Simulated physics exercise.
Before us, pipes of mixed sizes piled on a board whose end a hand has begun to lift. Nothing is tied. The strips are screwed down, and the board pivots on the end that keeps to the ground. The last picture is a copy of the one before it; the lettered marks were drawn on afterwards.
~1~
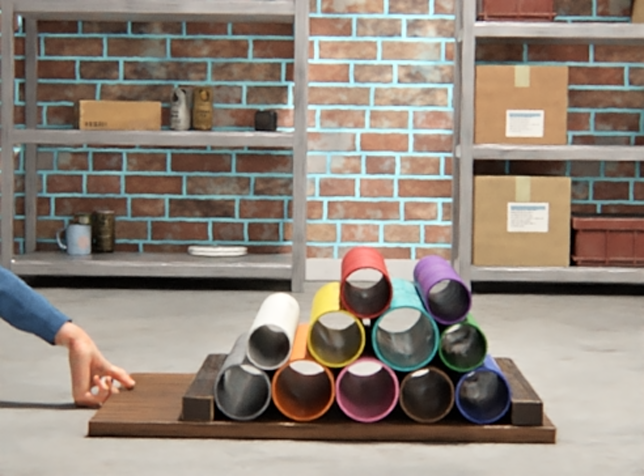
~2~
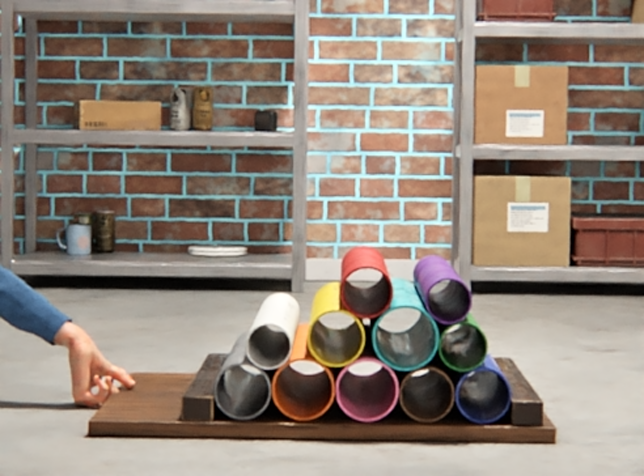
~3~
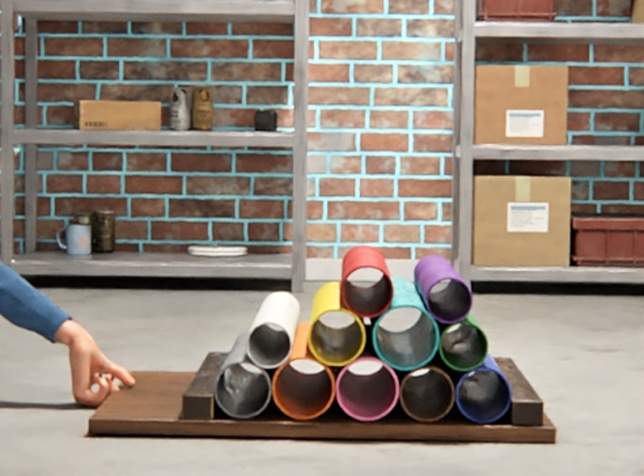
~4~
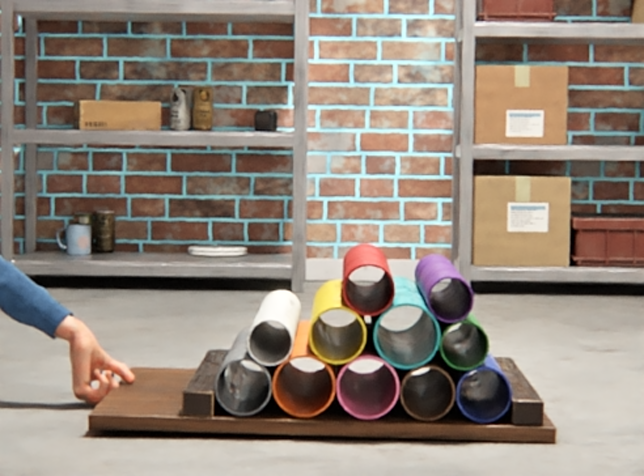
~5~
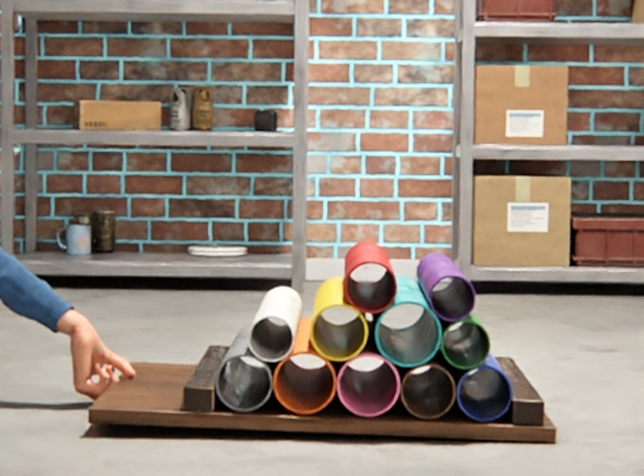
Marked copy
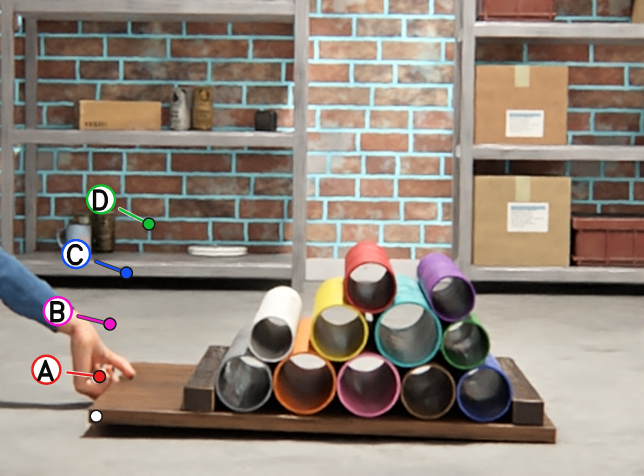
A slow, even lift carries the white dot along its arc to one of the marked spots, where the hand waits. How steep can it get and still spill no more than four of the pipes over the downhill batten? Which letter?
The answer is mark D.
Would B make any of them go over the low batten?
No, at B.
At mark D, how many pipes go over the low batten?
The count is four.
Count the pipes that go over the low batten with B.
With B, none.
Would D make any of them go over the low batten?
At D: Yes.
On the copy, A at (99, 377); B at (110, 324); C at (126, 273); D at (149, 224); the white dot at (96, 416).
On D. First, board at 16°.
Then, board at 27°.
Finally, board at 27°, four over the low batten (turquoise, green, purple, red).
By contrast, A none over the low batten; B none over the low batten; C one over the low batten (purple).
